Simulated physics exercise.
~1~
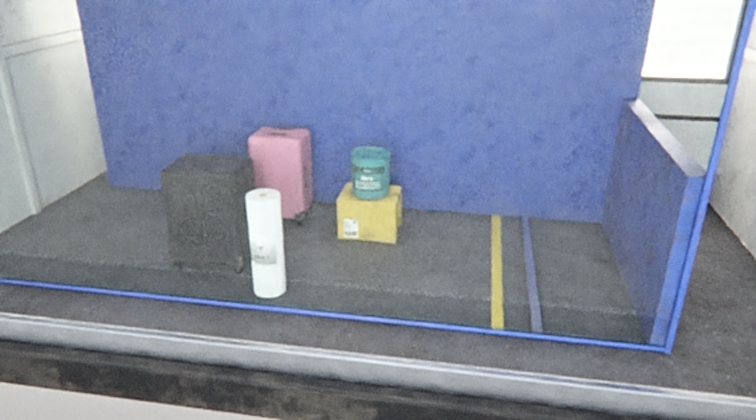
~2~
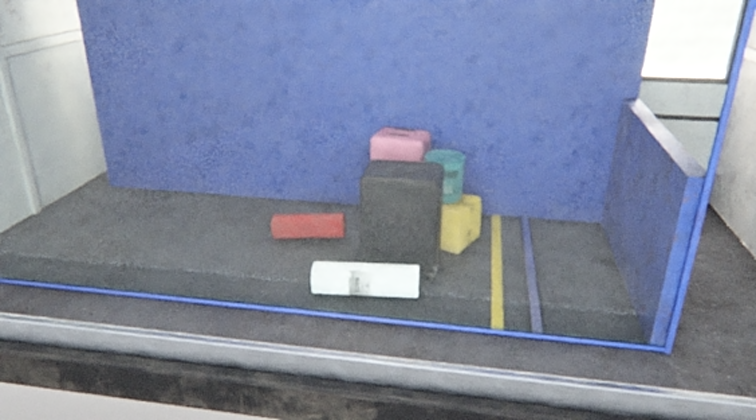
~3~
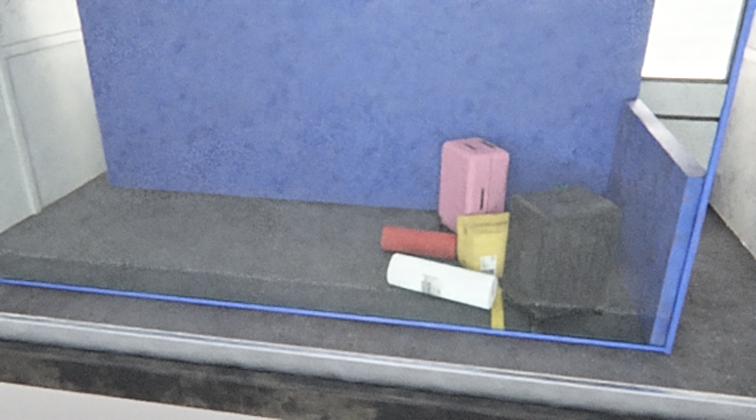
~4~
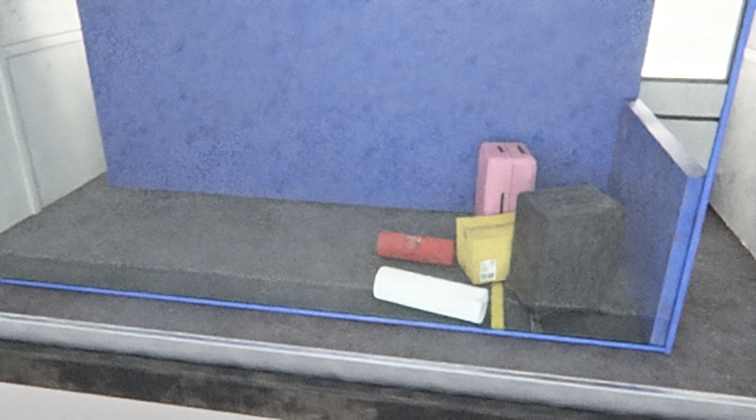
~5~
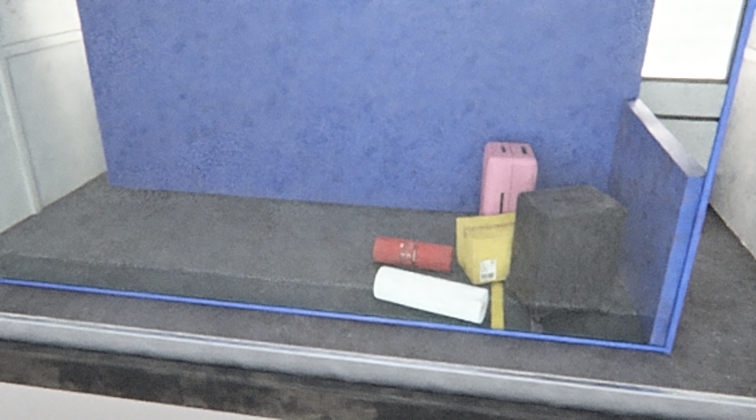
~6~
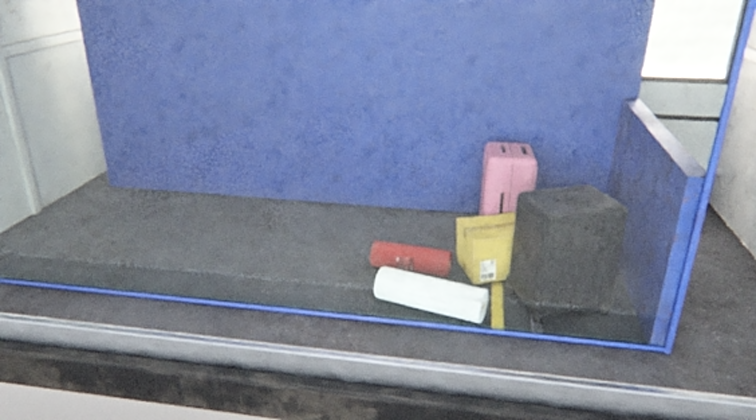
To begin with, a black wheeled case, a pink case and a white roll stand upright on the grey floor of a blue-walled bay, beside a teal bucket resting on a yellow carton. The things then shift right, the white roll now lying on its side and a red roll showing behind it. The cases, carton and rolls travel further right, and the bucket drops out of view. The pink case edges slightly further right while the red roll drifts a little towards the front. Finally, the black case rests beyond the yellow line, and the white roll lies just short of it.
